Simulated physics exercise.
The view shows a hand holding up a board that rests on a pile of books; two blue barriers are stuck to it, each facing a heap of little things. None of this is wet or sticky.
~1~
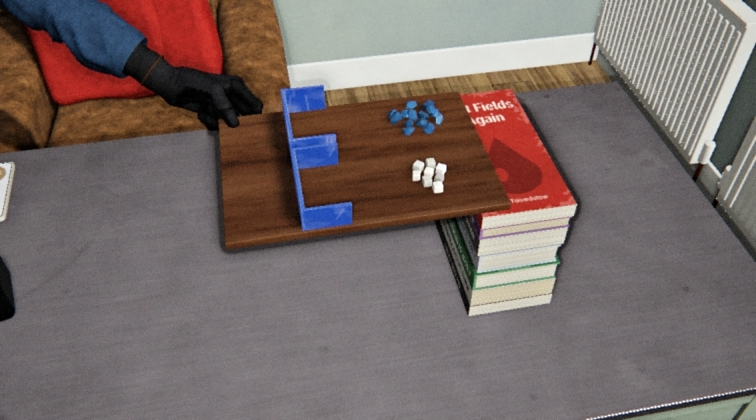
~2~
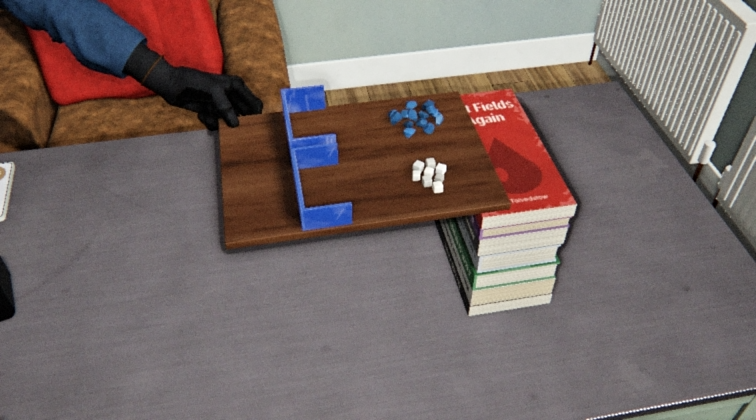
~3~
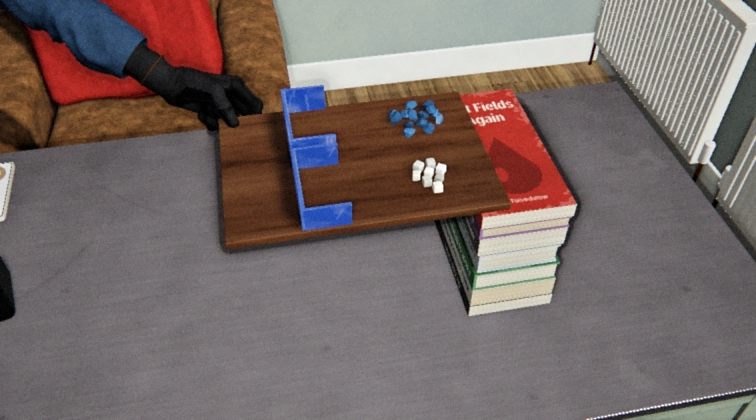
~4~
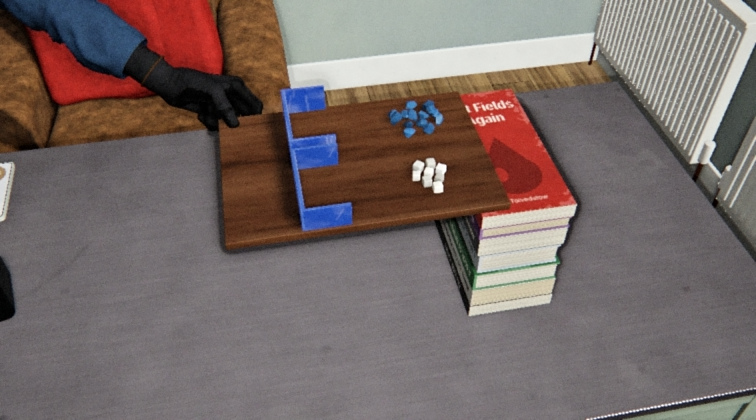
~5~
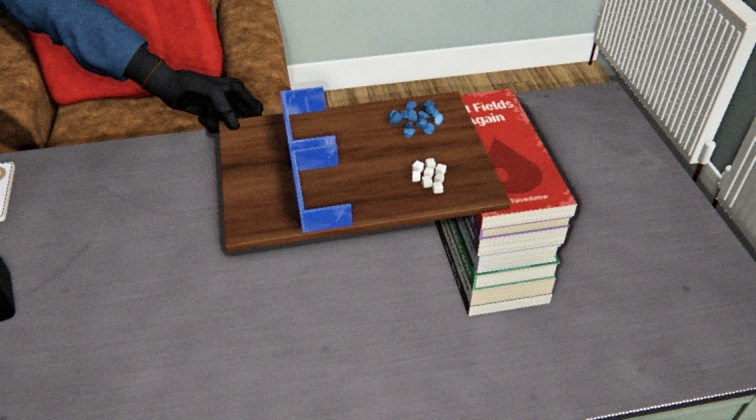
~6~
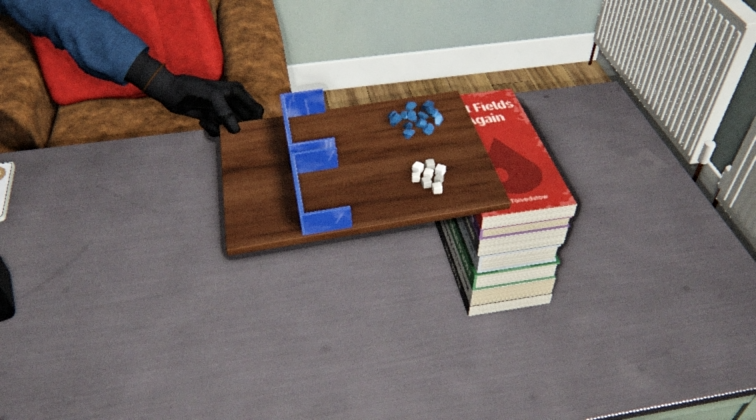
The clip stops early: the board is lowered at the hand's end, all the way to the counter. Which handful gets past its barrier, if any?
One by one: I expect the nearer handful to be kept back by its barrier, I expect the farther handful to be kept back by its barrier.
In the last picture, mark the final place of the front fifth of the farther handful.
Resting point: Close to (328, 201).
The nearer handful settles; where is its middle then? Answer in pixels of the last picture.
Resting middle, last view: About (340, 257).
Then, 0.85 s after the last picture, board sloping at 21°; nearer handful where it was; farther handful where it was.
Then, 1.60 s after the last picture, board sloping at 38°; nearer handful has reached its bar; farther handful has reached its bar.
Then, 2.24 s after the last picture, board resting at 40°; nearer handful has reached its bar; farther handful has reached its bar.
At rest, board resting at 40°; nearer handful gathered behind its bar; farther handful gathered behind its bar.
